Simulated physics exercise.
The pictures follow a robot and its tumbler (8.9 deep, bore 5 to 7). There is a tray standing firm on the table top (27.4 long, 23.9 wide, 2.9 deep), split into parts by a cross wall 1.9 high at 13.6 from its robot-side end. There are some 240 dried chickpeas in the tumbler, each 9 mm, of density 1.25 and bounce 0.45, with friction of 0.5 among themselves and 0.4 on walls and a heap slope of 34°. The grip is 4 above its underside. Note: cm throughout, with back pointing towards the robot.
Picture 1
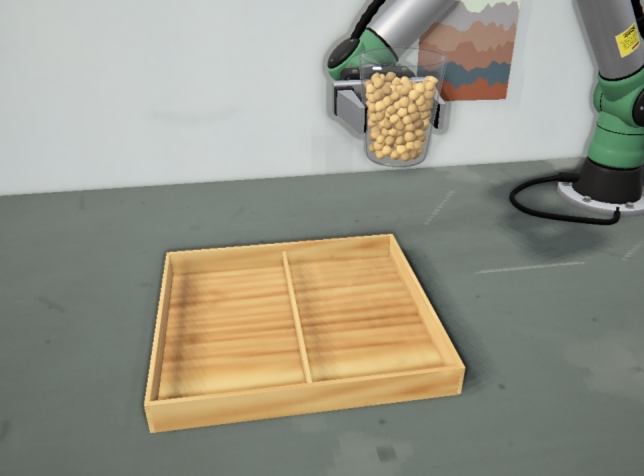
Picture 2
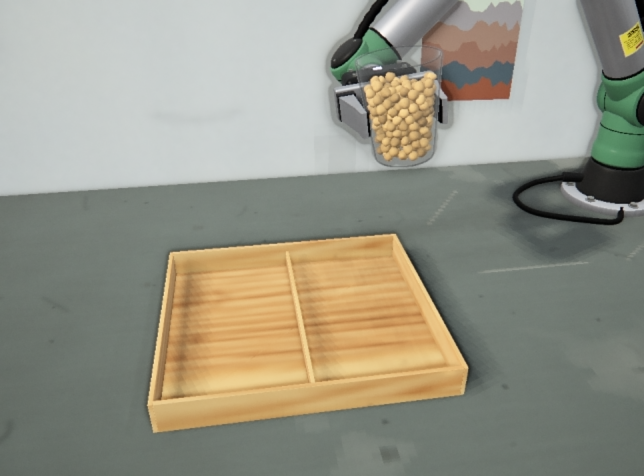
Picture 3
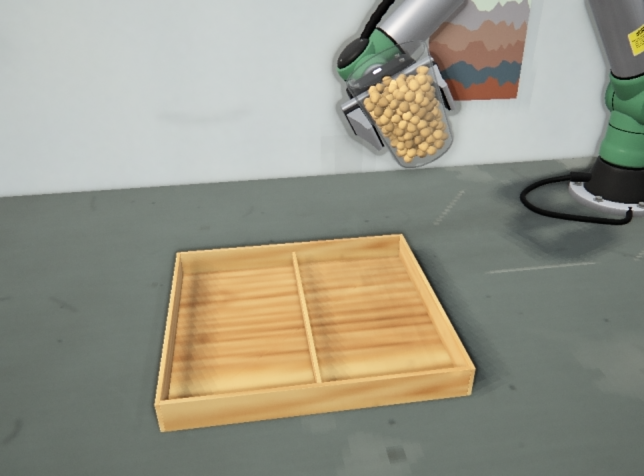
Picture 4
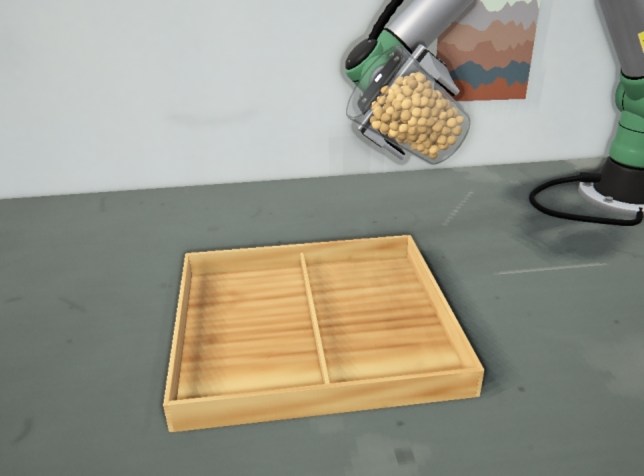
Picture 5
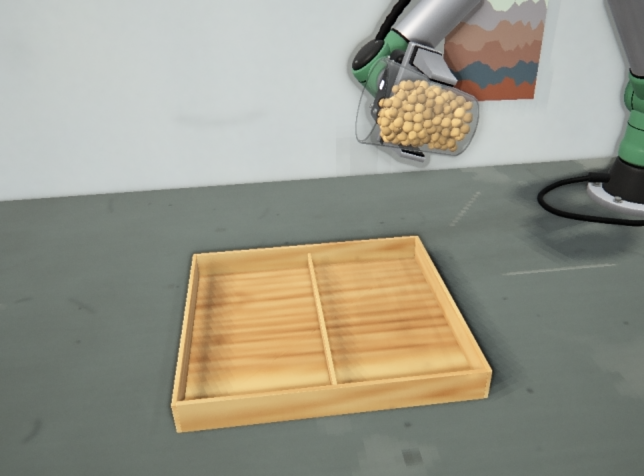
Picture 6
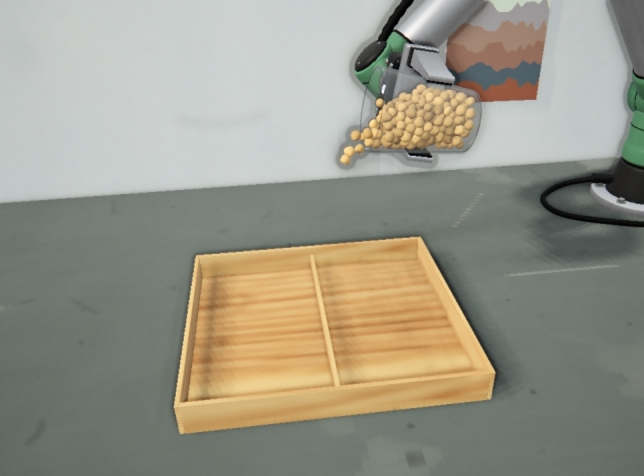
The footage shows a robot arm holding a clear tumbler of chickpeas above a grey table with a divided wooden tray, steadily tilting the tumbler onto its side until a few chickpeas slide out past its left-hand rim.
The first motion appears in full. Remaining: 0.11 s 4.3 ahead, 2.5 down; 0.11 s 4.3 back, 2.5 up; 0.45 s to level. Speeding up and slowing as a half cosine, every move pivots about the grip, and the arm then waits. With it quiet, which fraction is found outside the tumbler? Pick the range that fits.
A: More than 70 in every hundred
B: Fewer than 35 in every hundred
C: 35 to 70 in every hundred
C, 35 to 70 in every hundred.
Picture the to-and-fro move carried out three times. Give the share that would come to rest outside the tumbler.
I'd expect something close to 65 per cent.
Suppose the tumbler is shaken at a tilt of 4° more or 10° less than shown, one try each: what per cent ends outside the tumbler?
First try near 55 %, second near 25 %.
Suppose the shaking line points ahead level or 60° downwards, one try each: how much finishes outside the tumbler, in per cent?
You'd get about 80 per cent with the first setting and about 20 per cent with the second.
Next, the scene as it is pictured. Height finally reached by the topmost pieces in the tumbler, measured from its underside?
About 6.5 cm.
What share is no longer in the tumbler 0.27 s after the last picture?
About 40 in a hundred parts are out by then.
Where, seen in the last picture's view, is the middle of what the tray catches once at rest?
It ends up close to (267, 321).
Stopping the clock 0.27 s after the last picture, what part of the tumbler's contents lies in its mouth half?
I'd say close to 55 per cent.
Then, 0.27 s later, tilted 77° forward, highest piece 24 above the table; 142 in the tumbler, 13 in the far-side part, 1 in the robot-side part, 85 in flight or on a rim.
Then, 0.54 s later, tilted 16° forward, highest piece 27 above the table; 131 in the tumbler, 84 in the far-side part, 23 in the robot-side part, 3 on the table or floor.
Then, 0.87 s later, level, highest piece 25 above the table; 131 in the tumbler, 83 in the far-side part, 23 in the robot-side part, 4 on the table or floor.
Then, 1.92 s later, level, highest piece 25 above the table; 131 in the tumbler, 83 in the far-side part, 23 in the robot-side part, 4 on the table or floor.
At rest, 131 in the tumbler, 83 in the far-side part, 23 in the robot-side part, 4 on the table or floor. That is 46 % outside the tumbler.
